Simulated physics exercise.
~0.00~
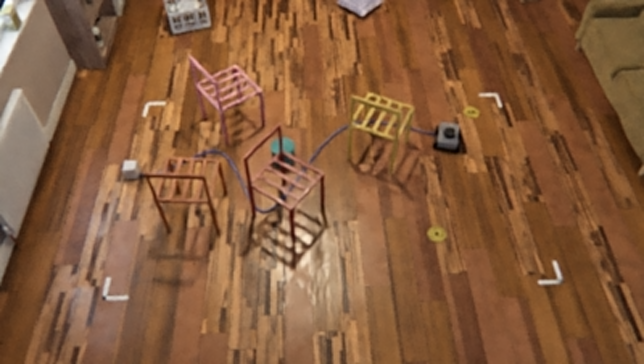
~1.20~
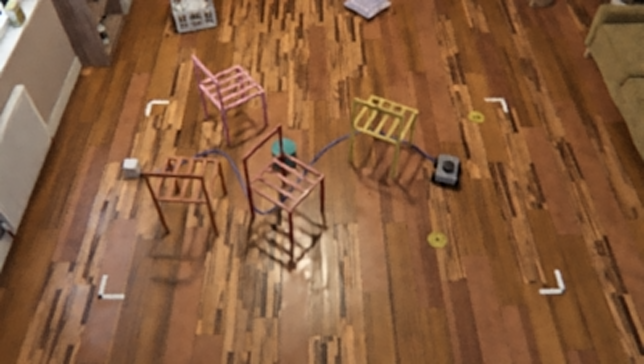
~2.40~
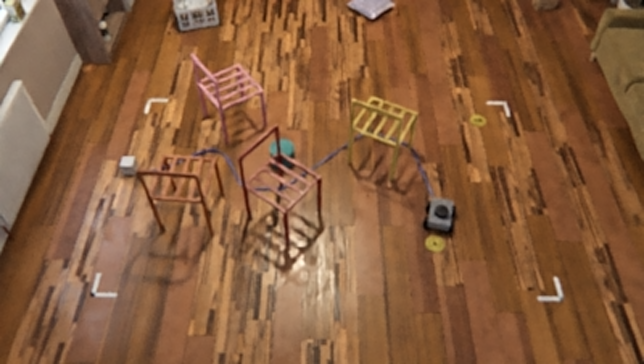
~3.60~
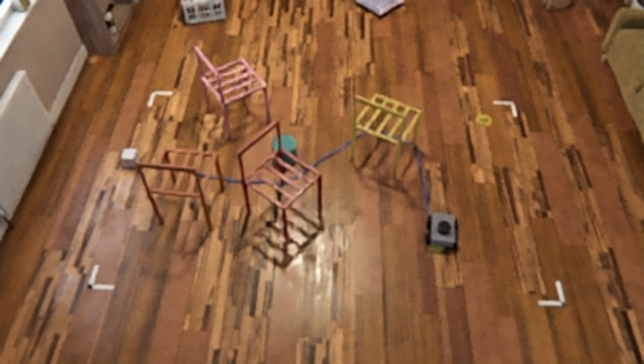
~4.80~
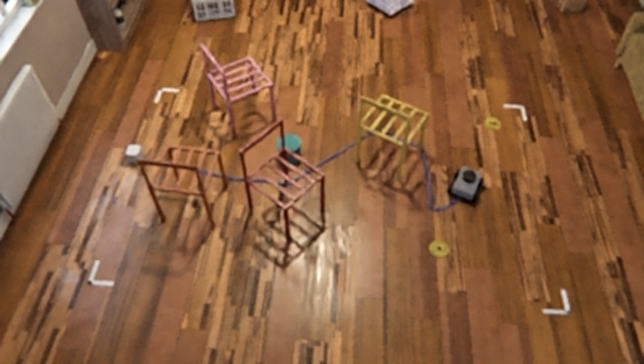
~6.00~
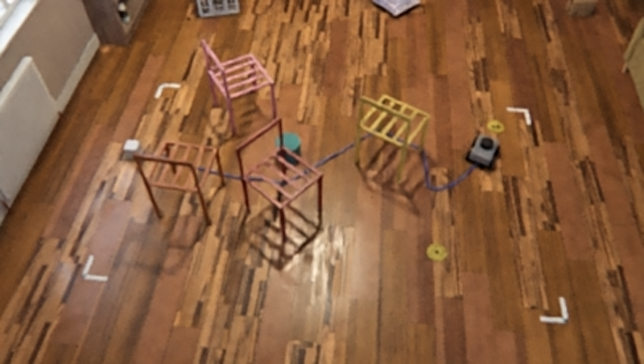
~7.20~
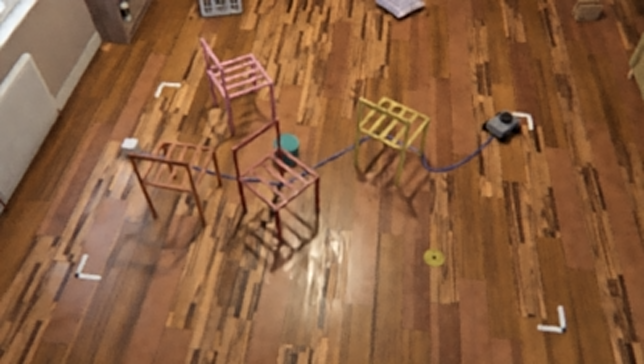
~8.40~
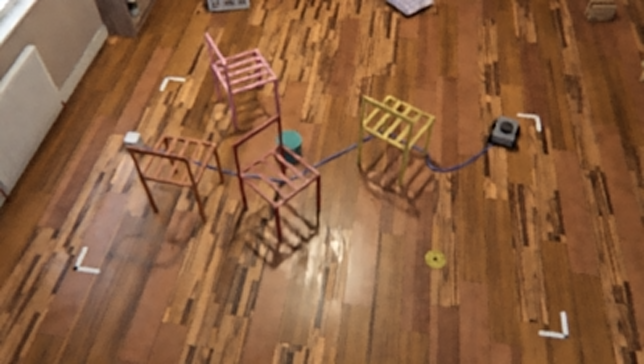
On a wooden floor, a small cart trailing a lead moves down, then up past motionless chairs.
